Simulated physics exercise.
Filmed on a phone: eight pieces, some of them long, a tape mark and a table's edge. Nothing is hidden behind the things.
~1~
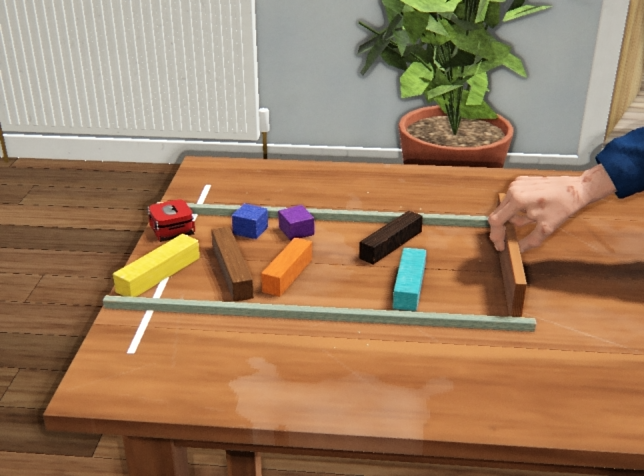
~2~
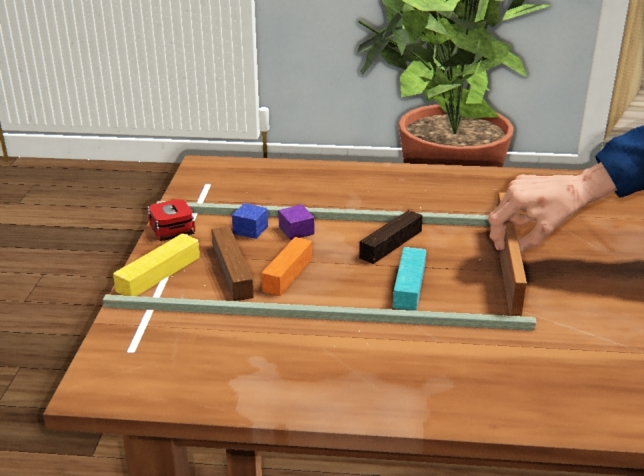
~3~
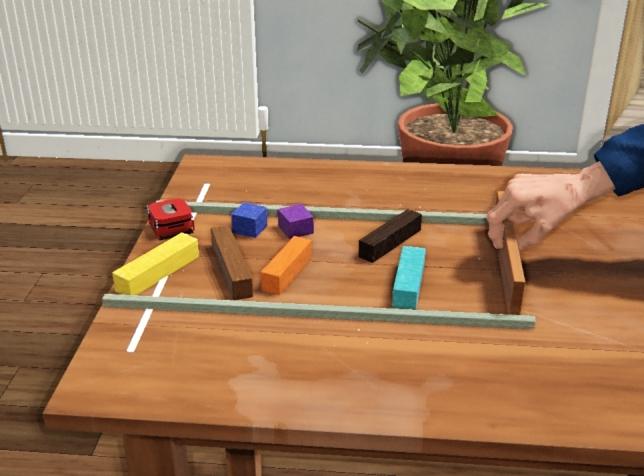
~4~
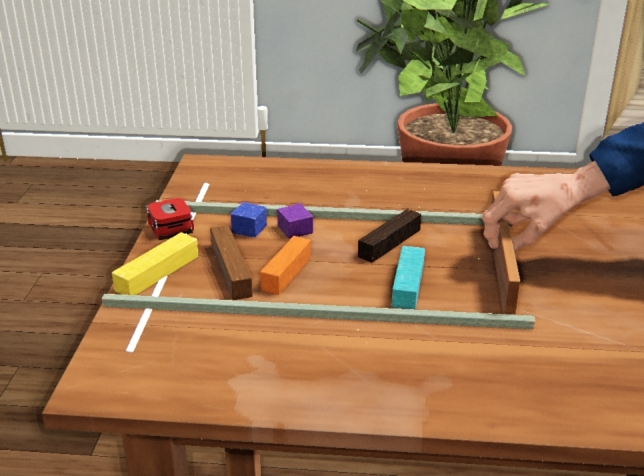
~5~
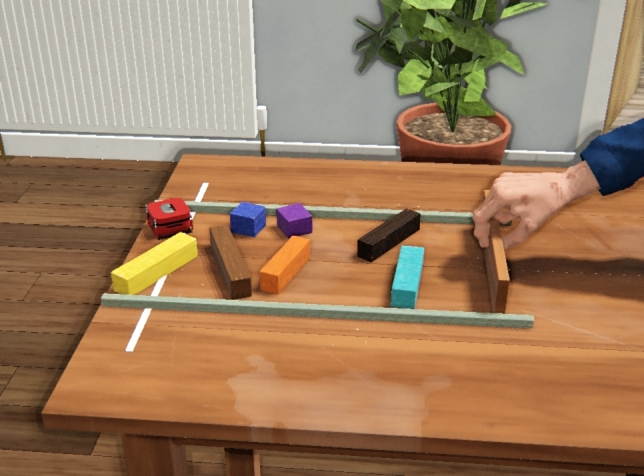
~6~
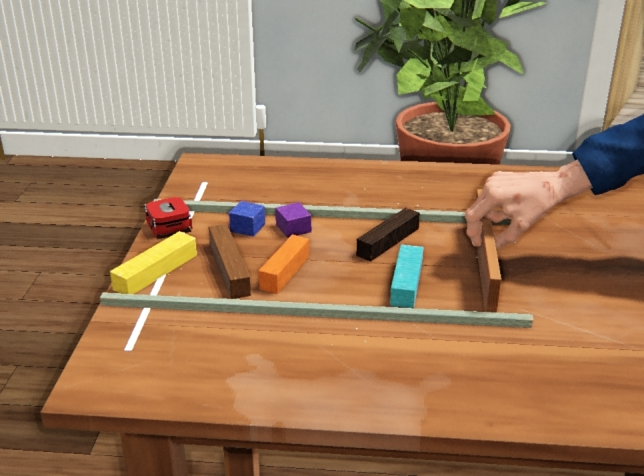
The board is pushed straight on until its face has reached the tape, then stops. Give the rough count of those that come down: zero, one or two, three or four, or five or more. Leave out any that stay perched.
Outcome: The number that fall off is three or four.
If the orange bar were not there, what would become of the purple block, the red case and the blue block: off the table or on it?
The purple block holds on; the red case goes over; the blue block drops off.
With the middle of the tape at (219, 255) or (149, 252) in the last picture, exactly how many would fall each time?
The counts: 1 and 6.
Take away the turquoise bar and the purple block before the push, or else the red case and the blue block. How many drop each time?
Fallen: 2, and 2 in the other try.
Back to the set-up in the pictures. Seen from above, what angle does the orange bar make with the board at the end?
About 15°.
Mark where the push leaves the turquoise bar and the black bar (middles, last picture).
Near (152, 264) and (163, 224).
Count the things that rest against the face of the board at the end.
That makes 2.
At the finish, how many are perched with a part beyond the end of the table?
That would be 2.
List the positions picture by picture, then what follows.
The first picture shows red case (171, 220); yellow bar (158, 266); brown bar (232, 263); board (509, 253); tape (176, 256).
The second picture shows yellow bar (158, 265); board (509, 252).
The third picture shows brown bar (231, 261); orange bar (287, 265).
The fourth picture shows red case (170, 219); black bar (390, 235).
The fifth picture shows yellow bar (156, 264); turquoise bar (408, 276).
The sixth picture shows red case (169, 218); yellow bar (155, 263); brown bar (229, 260); board (485, 249); tape (173, 253).
Soon after, none off yet; red case at rest near (169, 218); yellow bar at rest near (155, 263); brown bar at rest near (229, 260).
Then, none off yet; red case at rest near (169, 218); yellow bar moving near (147, 265); brown bar moved a little near (199, 259).
At rest, the number that fall off is three or four; fallen, blue block, brown bar, yellow bar and red case.
